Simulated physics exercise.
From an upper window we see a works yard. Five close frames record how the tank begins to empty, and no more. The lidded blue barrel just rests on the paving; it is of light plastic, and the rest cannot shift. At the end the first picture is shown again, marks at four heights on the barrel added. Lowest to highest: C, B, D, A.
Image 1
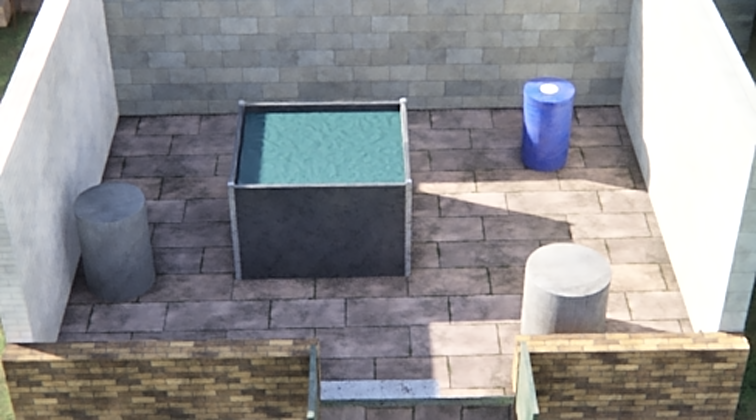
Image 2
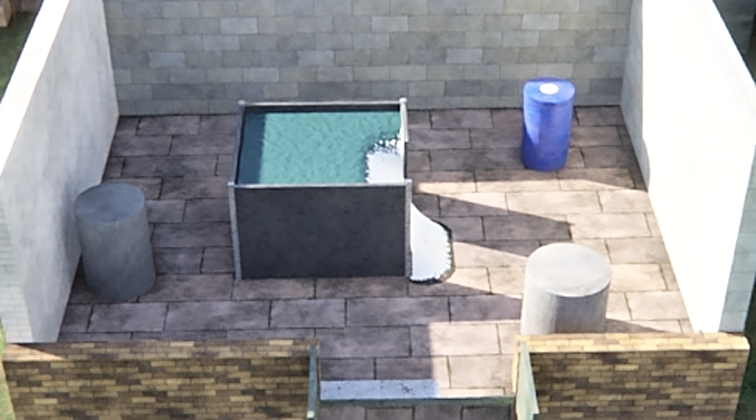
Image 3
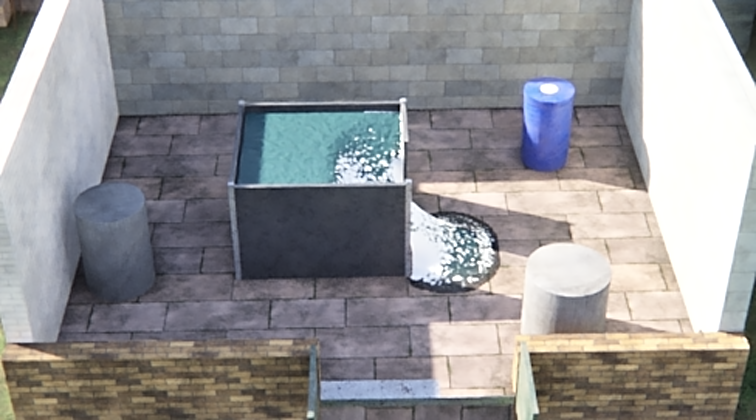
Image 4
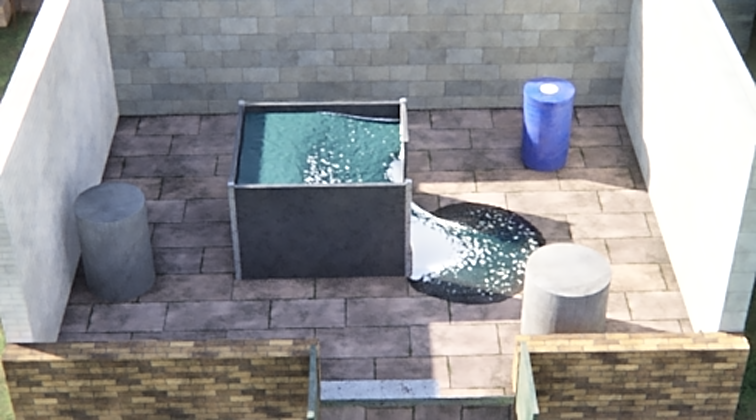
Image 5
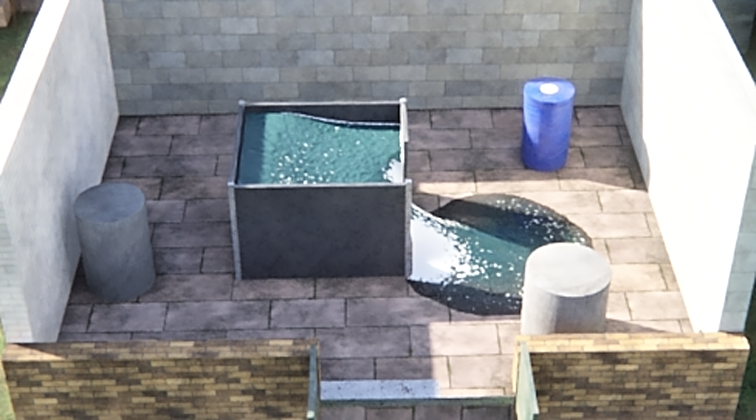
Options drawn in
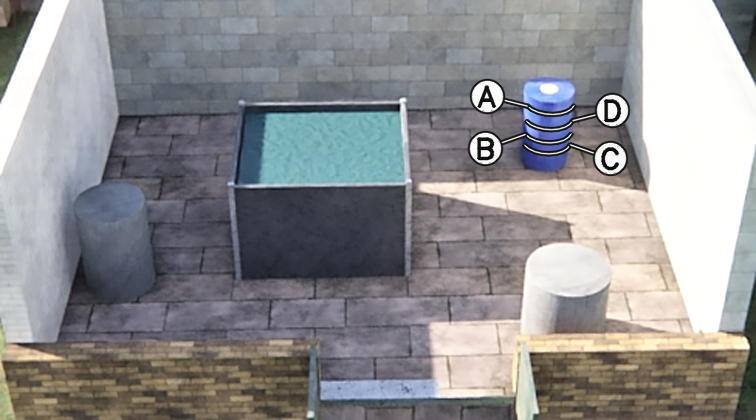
Water gushing from the right side of a dark square tank and spreading across a paved, walled yard, around a grey cylinder.
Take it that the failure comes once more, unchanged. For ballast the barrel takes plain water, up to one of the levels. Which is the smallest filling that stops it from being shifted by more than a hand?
The answer is line C.
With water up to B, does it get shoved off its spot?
No.
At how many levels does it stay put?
All four.
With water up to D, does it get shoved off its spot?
No, not at all.
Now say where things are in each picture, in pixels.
In the first picture, lid of the blue barrel at (550, 89); tank full, its middle at (322, 148); open gate at (417, 340).
In the second picture, 2 % of the ground under water, its edge towards the barrel at (437, 225).
In the third picture, 4 % of the ground under water, its edge towards the barrel at (472, 220).
In the fourth picture, 7 % of the ground under water, its edge towards the barrel at (481, 207).
In the fifth picture, lid of the blue barrel at (550, 89); 11 % of the ground under water, its edge towards the barrel at (475, 200).
In white, A at (552, 114); B at (550, 142); C at (549, 153); D at (551, 129); from the bottom up C, B, D, A.
For line A, it does not move.
For line B, it does not move.
For line C, it does not move.
For line D, it does not move.
